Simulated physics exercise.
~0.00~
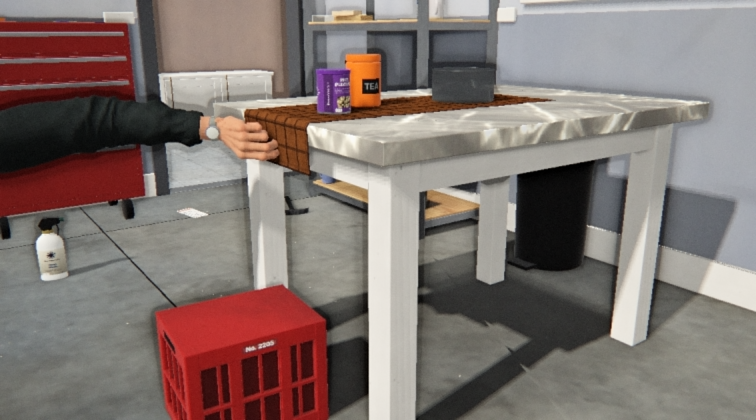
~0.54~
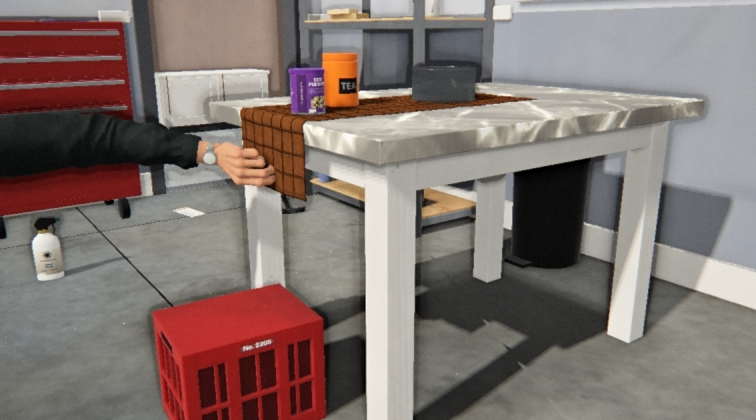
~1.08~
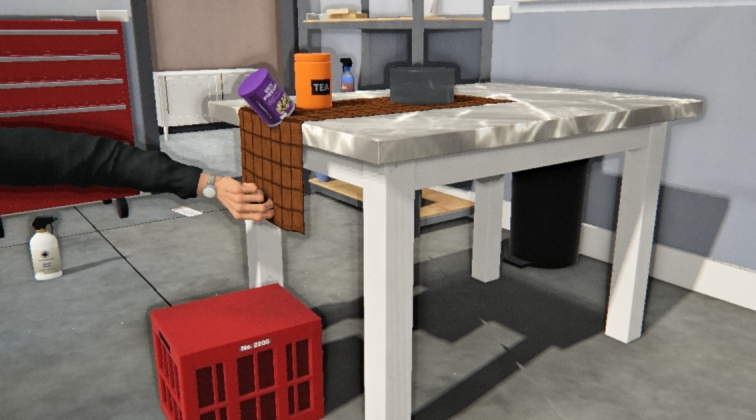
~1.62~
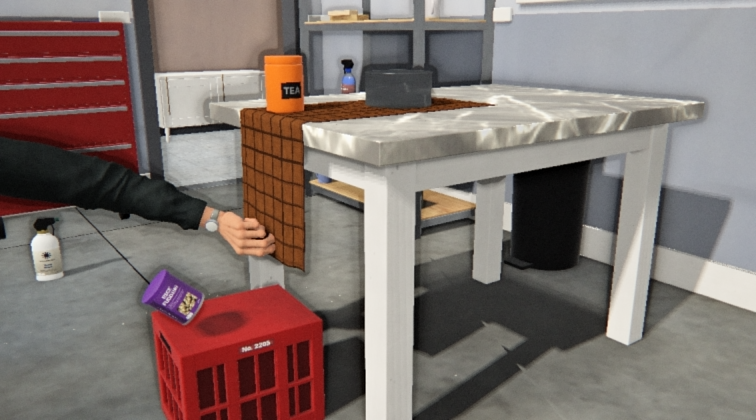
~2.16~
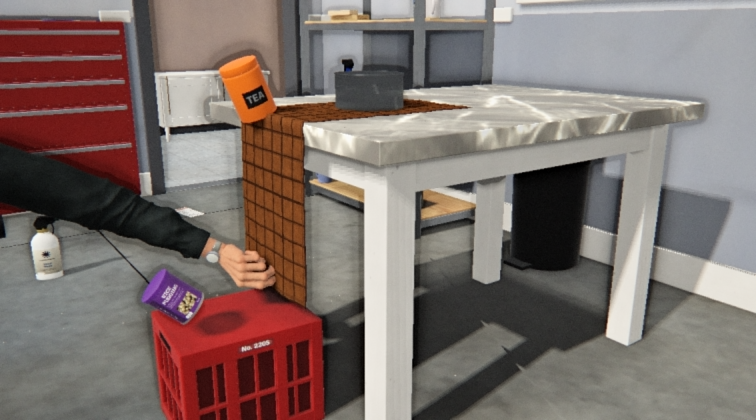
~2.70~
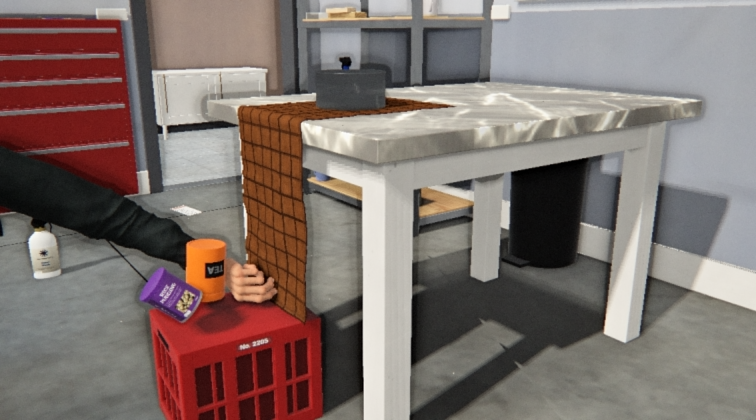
The clip opens on a marble-topped table with white legs, where a purple tin, an orange tea jar and a dark grey pot stand on a brown checked runner. A dark-sleeved arm reaches in from the left and pulls the hanging end of the cloth downward, drawing all three items toward the table's left end. The purple tin tips over the edge first and lands leaning on the red crate below. As the pull continues, the orange jar tilts and drops too, ending upside down beside the tin. Finally, the hem reaches the crate while the pot remains upright on the table.
